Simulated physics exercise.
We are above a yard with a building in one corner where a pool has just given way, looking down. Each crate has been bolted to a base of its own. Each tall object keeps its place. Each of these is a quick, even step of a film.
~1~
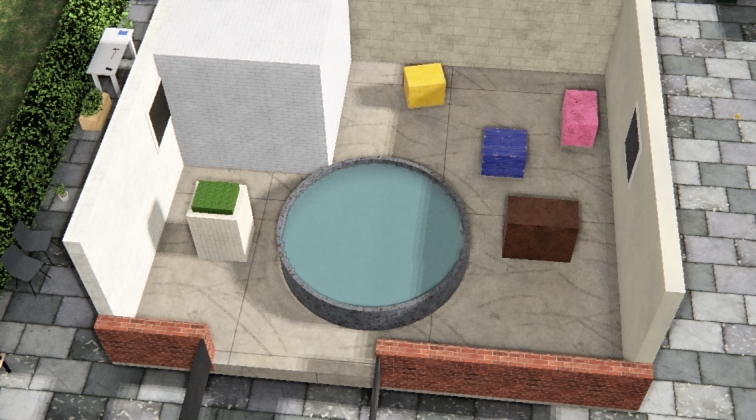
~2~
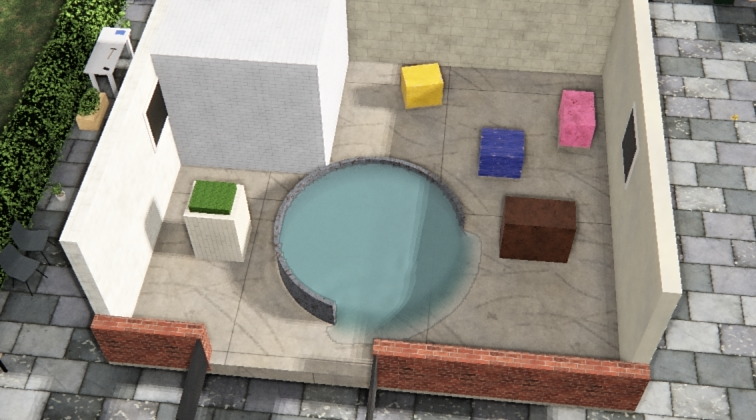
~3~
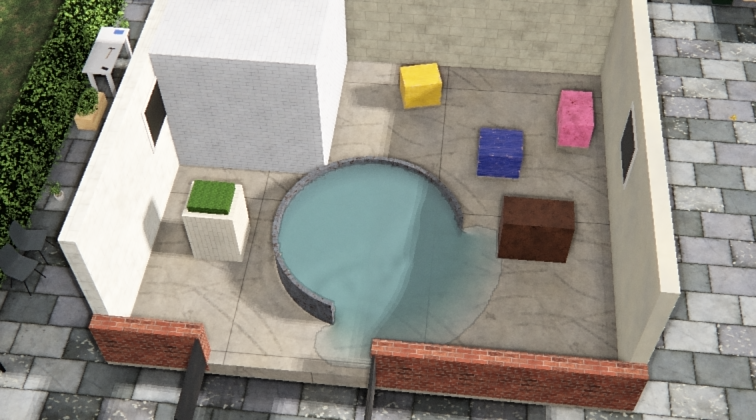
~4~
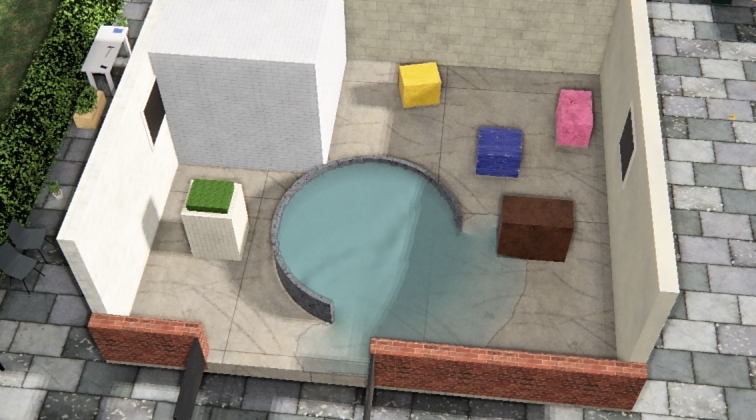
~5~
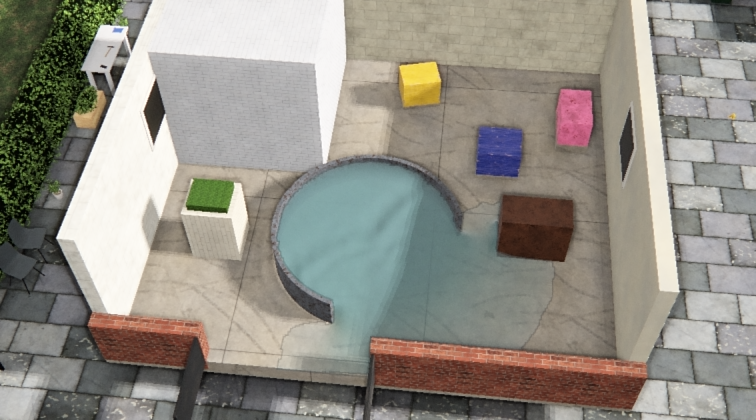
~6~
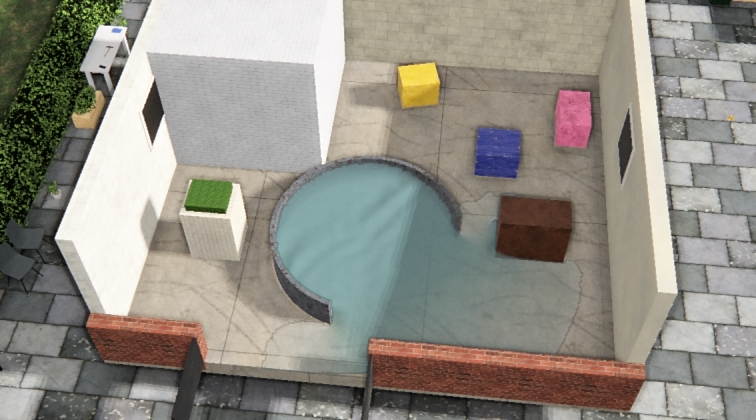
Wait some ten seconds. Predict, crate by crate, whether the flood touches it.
Result: The yellow crate is left wet; the pink crate is left wet; the blue crate is left wet.
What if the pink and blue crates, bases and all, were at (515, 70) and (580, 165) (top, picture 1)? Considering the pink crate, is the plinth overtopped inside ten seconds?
Note: The pink crate stays out of reach.
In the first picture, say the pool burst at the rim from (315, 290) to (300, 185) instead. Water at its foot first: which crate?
It's the yellow one.
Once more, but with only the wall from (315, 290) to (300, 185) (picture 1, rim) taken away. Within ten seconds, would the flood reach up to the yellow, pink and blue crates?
Note: Yellow gets flooded; pink is never reached; blue is never reached.
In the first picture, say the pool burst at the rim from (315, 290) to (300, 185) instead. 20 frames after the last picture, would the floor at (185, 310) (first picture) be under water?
Outcome: Submerged.
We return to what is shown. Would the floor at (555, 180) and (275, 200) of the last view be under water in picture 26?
First spot inundated, second spot spared.
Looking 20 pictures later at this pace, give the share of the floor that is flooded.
That works out to some 35 in a hundred.
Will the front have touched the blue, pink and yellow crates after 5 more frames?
Log - blue crate: Hit; pink crate: Spared; yellow crate: Spared.
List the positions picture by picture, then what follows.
Still water in the round tank at (373, 232), in the first frame.
Water pours out at (430, 304) and has run to (472, 236), in the second frame.
The front is at (496, 235), out from the gap at (428, 305), in the third frame.
The front is at a hidden place, out from the gap at (427, 304), in the fourth frame.
Water pours out at (427, 304) and has run to a hidden place, in the fifth frame.
Water pours out at (425, 305) and has run to a hidden place, in the sixth frame.
A moment on, water covers 25 % of the floor; the yellow crate not reached, the pink crate not reached, the blue crate water round its plinth.
Next, water covers 30 % of the floor; the yellow crate not reached, the pink crate water round its plinth, the blue crate water round its plinth.
Then, water covers 35 % of the floor; the yellow crate water round its plinth, the pink crate water round its plinth, the blue crate water round its plinth.
Later, water covers 70 % of the floor; the yellow crate water round its plinth, the pink crate water round its plinth, the blue crate water round its plinth.
In the end, water covers 85 % of the floor; the yellow crate was topped, the pink crate was topped, the blue crate was topped.
